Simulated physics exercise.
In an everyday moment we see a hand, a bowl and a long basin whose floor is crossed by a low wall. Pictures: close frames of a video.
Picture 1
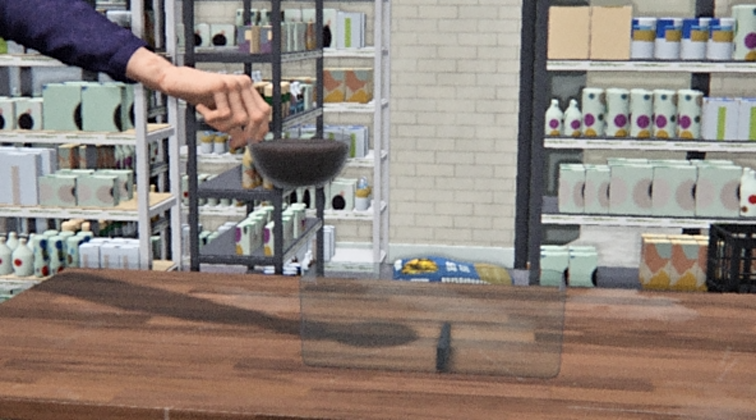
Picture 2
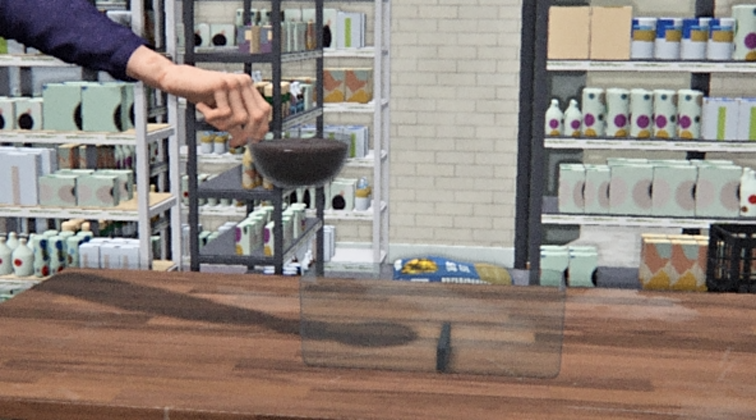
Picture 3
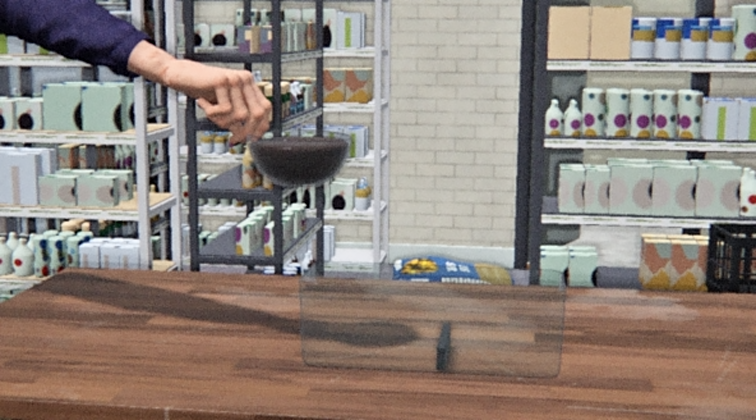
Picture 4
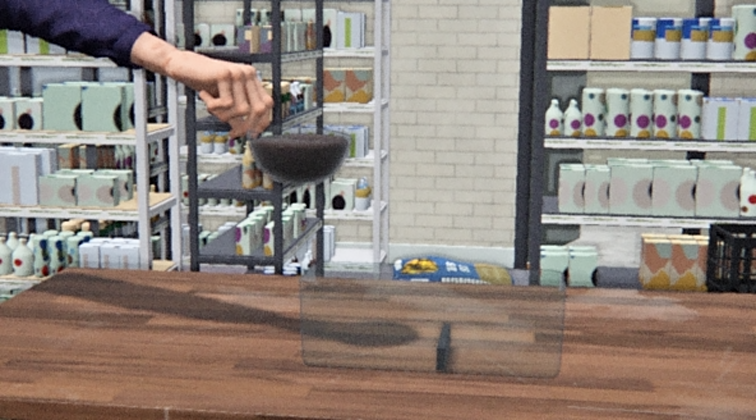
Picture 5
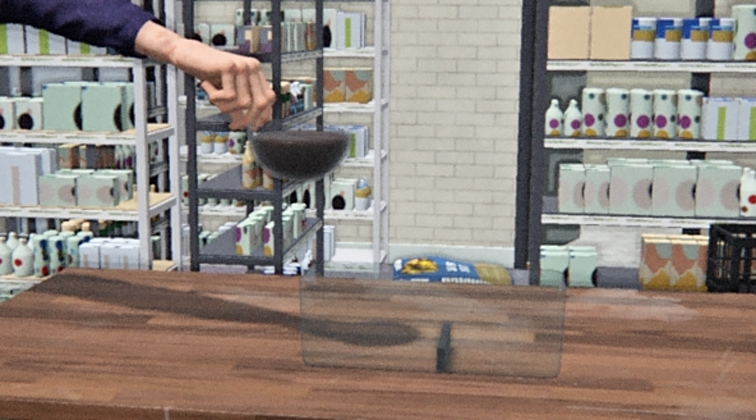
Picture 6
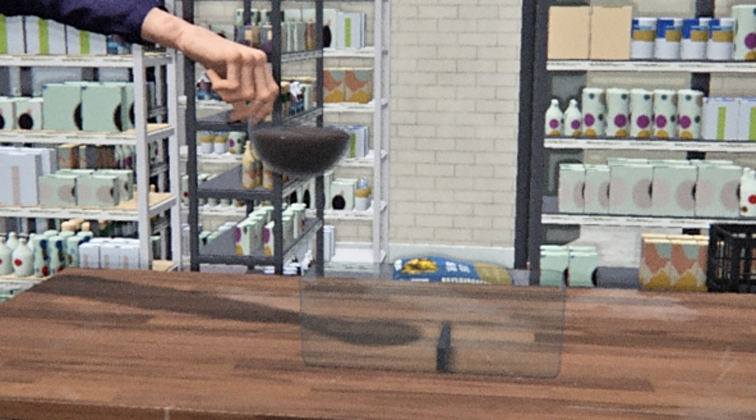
In a shop aisle lined with stocked shelves and a pale brick wall, a fixed, level view looks across a brown wooden counter. A hand in a dark blue sleeve reaches from the upper left, holding a see-through bowl of dark brown contents above a clear basin with a low dark divider. The hand slowly tilts the bowl a little toward the right, its left side rising.
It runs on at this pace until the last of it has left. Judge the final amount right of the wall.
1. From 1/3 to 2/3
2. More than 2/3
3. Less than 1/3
1.
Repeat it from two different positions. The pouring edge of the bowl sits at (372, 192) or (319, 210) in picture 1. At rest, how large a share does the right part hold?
First about 60, then 20 per cent.
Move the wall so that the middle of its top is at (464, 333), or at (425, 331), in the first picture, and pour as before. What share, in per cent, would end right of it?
10 % then 75 %, approximately.
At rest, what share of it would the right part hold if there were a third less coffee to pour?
Result: Around 25 per cent.
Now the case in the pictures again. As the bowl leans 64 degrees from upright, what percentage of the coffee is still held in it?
It works out to close to 45 percent.
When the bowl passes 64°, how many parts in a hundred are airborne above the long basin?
Near 45 %.
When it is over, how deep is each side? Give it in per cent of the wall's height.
The left reads 40 in a hundred and the right 40 in a hundred.
A moment on, the bowl is tipped part way and 43 per cent is still to pour, 12 is left of the wall and 0 right of it.
Next, the bowl is tipped on its side and 2 per cent is still to pour, 40 is left of the wall and 39 right of it.
Then the bowl is tipped on its side and 0 per cent is still to pour, 54 is left of the wall and 44 right of it.
Later the bowl is tipped on its side and 0 per cent is still to pour, 54 is left of the wall and 44 right of it.
In the end 53 per cent lies left of the wall, 44 right of it and 2 outside.
